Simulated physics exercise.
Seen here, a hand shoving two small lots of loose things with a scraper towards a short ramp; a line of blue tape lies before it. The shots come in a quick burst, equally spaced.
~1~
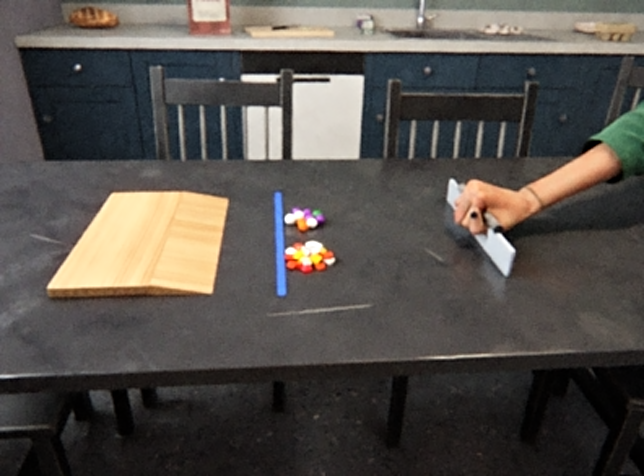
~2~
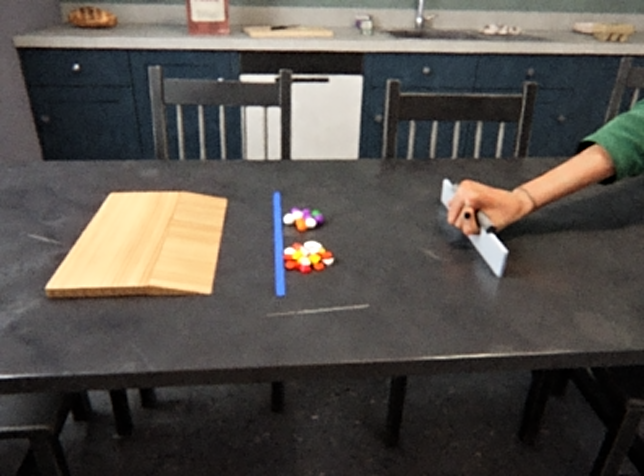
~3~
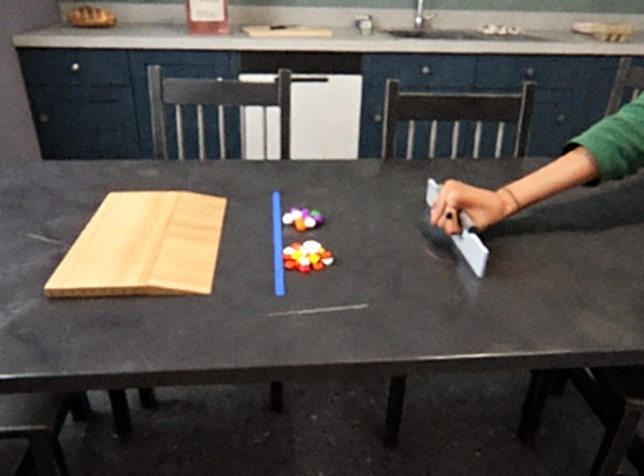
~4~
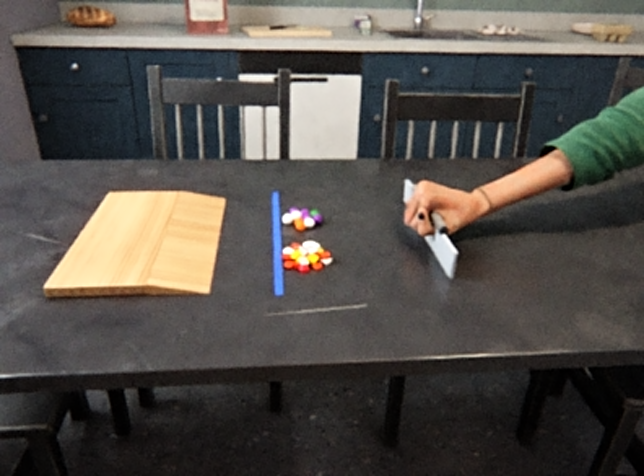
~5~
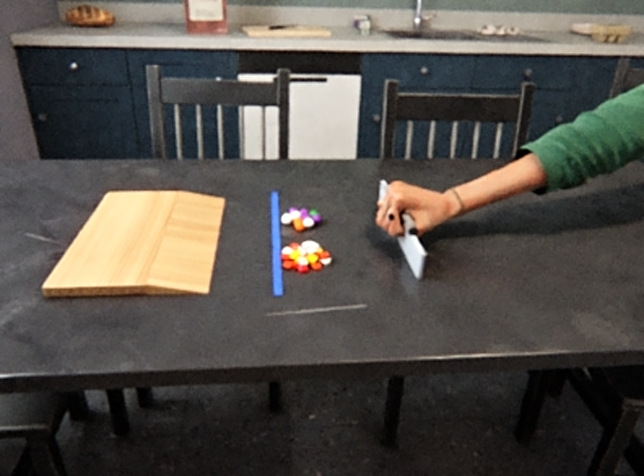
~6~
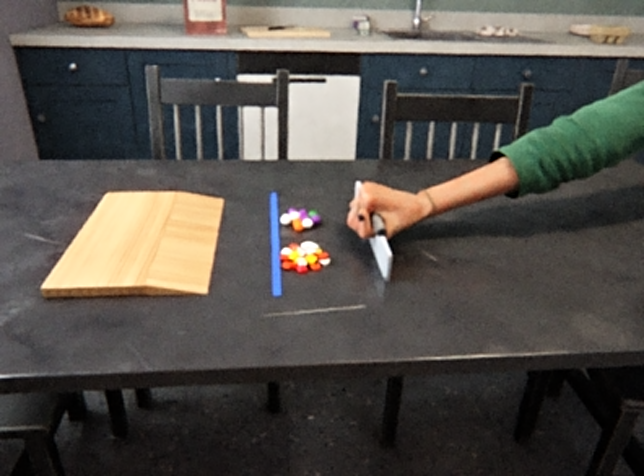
On a dark kitchen table, a hand sliding a scraper left towards two small colourful piles beside blue tape and a wooden ramp.
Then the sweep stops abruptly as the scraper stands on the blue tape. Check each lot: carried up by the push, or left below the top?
Nearer portion - left below. Farther portion - carried up.
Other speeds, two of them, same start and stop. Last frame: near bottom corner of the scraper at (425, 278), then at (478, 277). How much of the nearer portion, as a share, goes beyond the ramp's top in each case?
0 per cent, then 0 per cent.
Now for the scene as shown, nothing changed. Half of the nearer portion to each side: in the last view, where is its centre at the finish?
At roughly pixel (221, 260).
Then, 0.12 s past the last view, scraper still moving, near (314, 214); nearer portion all short of the ramp; farther portion all short of the ramp.
Then, 0.26 s past the last view, scraper stopped at the blue tape; nearer portion all short of the ramp; farther portion all short of the ramp.
Then, 0.54 s past the last view, scraper stopped at the blue tape; nearer portion a stray few on the ramp, nearly all short of the ramp; farther portion about two thirds past the top, about a third on the ramp.
Finally, scraper stopped at the blue tape; nearer portion none past the top, a stray few on the ramp, nearly all short of the ramp; farther portion all past the top.
